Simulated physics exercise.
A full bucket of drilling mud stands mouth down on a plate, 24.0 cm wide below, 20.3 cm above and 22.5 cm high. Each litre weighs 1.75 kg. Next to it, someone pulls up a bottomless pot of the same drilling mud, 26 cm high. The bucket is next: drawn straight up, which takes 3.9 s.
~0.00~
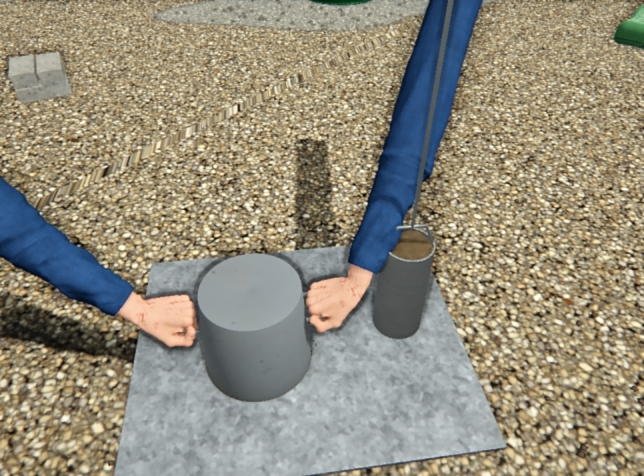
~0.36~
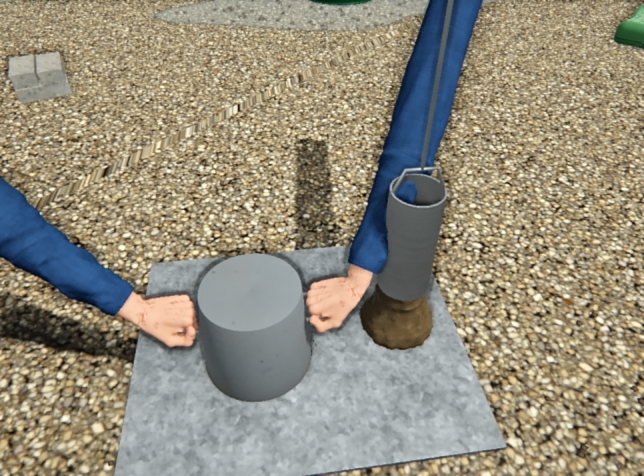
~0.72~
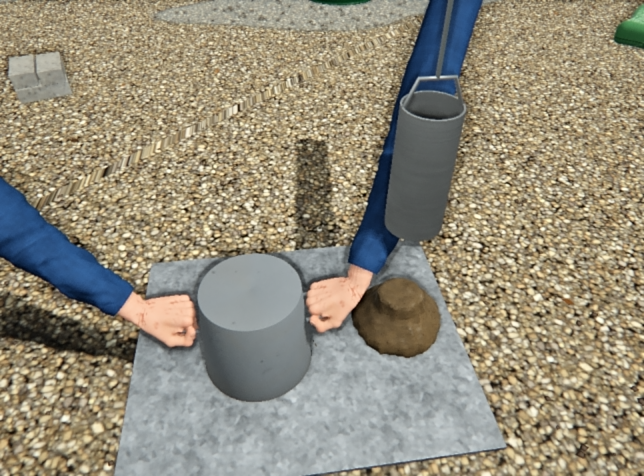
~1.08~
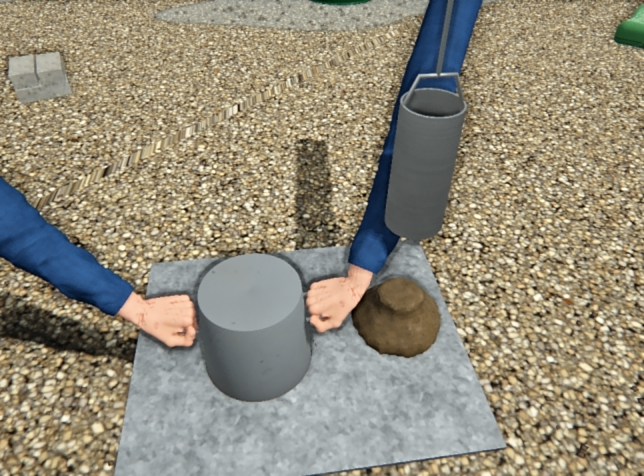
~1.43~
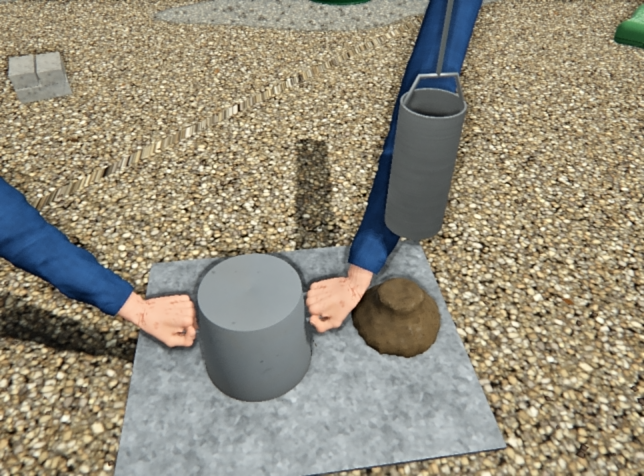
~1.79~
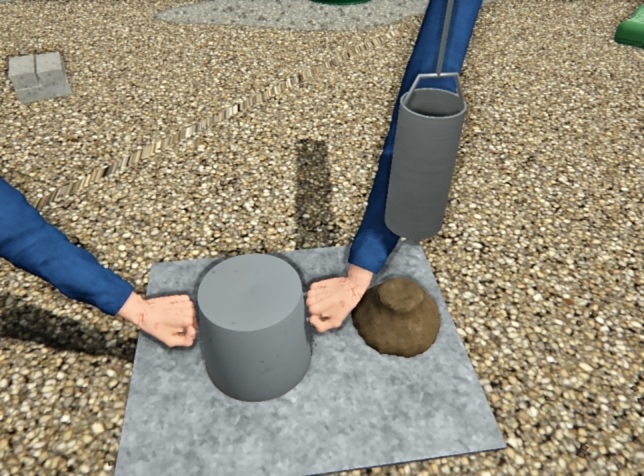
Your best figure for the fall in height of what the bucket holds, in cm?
11 centimetres.
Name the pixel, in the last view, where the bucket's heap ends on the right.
I'd point to somewhere near (346, 354).
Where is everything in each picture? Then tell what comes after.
In the first picture, middle of the pot's mouth at (409, 244), still down; middle of the bucket's top at (250, 290), not yet moved.
In the second picture, middle of the pot's mouth at (418, 191), raised 14 cm; middle of the bucket's top at (250, 290), not yet moved.
In the third picture, middle of the pot's mouth at (433, 106), raised 32 cm; the heap from the pot 11 cm high and 22 cm wide, top at (401, 293); middle of the bucket's top at (250, 290), not yet moved.
In the fourth picture, middle of the pot's mouth at (433, 104), raised 33 cm; the heap from the pot 11 cm high and 22 cm wide, top at (401, 293); middle of the bucket's top at (250, 290), not yet moved.
In the fifth picture, middle of the pot's mouth at (433, 104), raised 33 cm; the heap from the pot 11 cm high and 22 cm wide, top at (401, 293); middle of the bucket's top at (250, 290), not yet moved.
In the sixth picture, middle of the pot's mouth at (433, 104), raised 33 cm; the heap from the pot 11 cm high and 22 cm wide, top at (401, 293); middle of the bucket's top at (250, 290), not yet moved.
By 2.8 s, the bucket is up 5.6 cm; the drilling mud has come down 4.9 cm to 18 cm and is 33 cm wide.
By 3.7 s, the bucket is up 14 cm; the drilling mud has come down 10 cm to 12 cm and is 41 cm wide.
By 4.7 s, the bucket is up 23 cm; the drilling mud has come down 11 cm to 12 cm and is 41 cm wide.
By 5.9 s, the bucket is clear; the drilling mud has come down 11 cm to 12 cm and is 41 cm wide.
By 6.3 s, at rest, the bucket is clear; the drilling mud has come down 11 cm to 12 cm and is 41 cm wide.
